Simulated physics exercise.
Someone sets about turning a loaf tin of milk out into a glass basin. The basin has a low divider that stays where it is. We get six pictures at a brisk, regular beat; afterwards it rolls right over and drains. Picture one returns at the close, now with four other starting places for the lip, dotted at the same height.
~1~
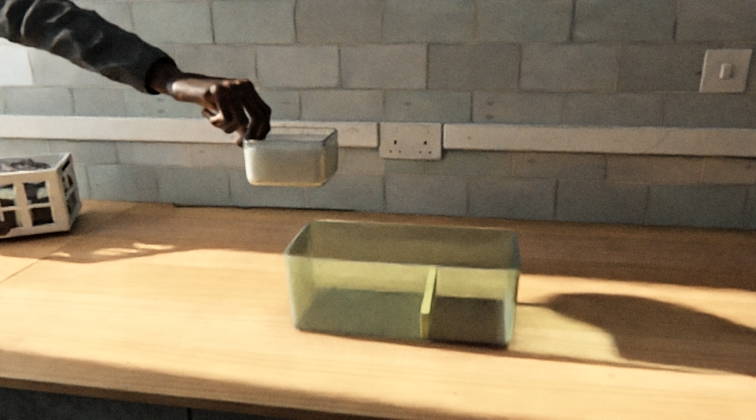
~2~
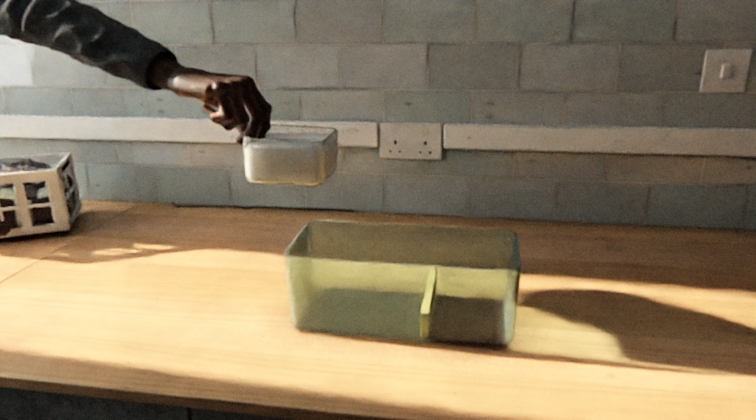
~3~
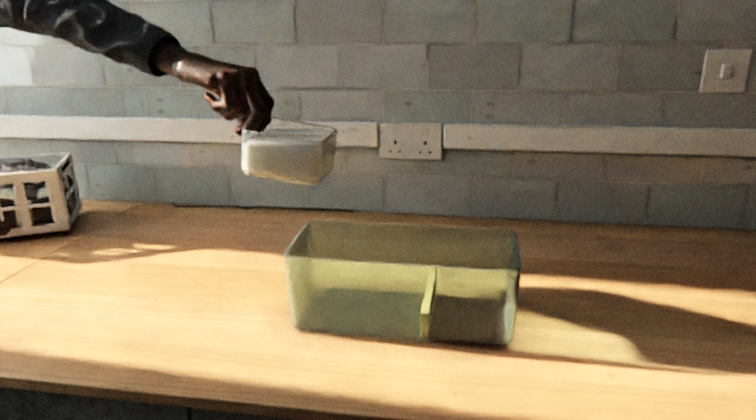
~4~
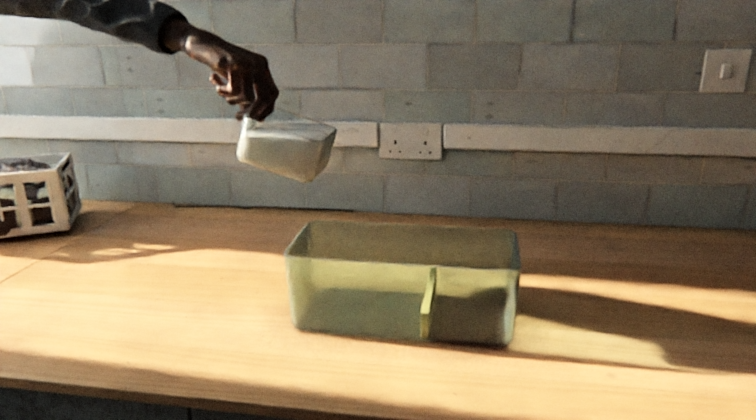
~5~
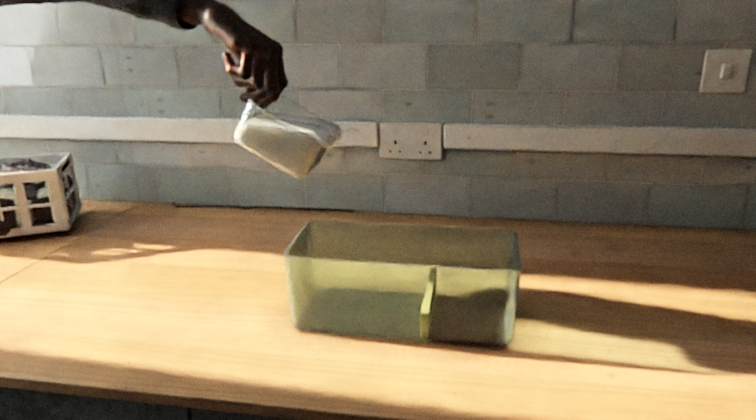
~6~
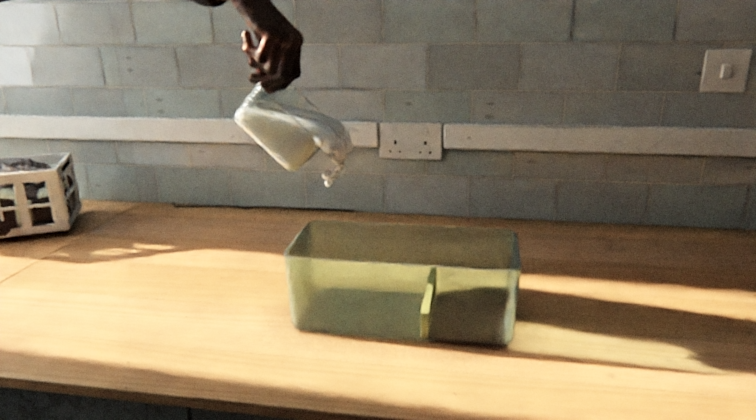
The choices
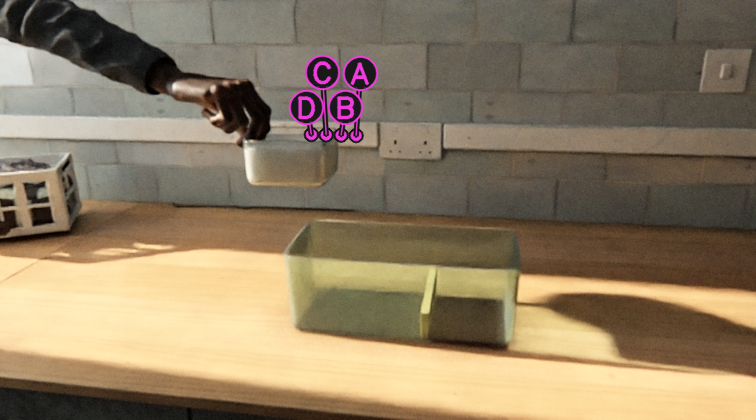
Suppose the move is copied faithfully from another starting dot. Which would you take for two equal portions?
B works best here.
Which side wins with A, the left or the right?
The right one.
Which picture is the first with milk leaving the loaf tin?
Picture 4.
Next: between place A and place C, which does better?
A.
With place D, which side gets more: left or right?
The left one.
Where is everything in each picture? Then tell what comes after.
Upright, lip at (329, 135); basin from (293, 326) to (513, 344); top of the wall at (429, 289); nothing has left yet, in the first picture.
Tipped about 2°, lip at (329, 135); nothing has left yet, in the second picture.
Tipped about 8°, lip at (329, 135); nothing has left yet, in the third picture.
Tipped about 17°, lip at (329, 135); milk is over the lip, down to (329, 135), in the fourth picture.
Tipped about 29°, lip at (329, 135); milk is over the lip, down to (333, 142), in the fifth picture.
Tipped about 43°, lip at (329, 135); milk is over the lip, down to (333, 179), in the sixth picture.
In magenta, A at (356, 135); B at (341, 135); C at (326, 134); D at (311, 134).
With A, about 33 % ends left of the wall and 65 % right of it.
With B, about 52 % ends left of the wall and 46 % right of it.
With C, about 86 % ends left of the wall and 13 % right of it.
With D, about 89 % ends left of the wall and 8 % right of it.
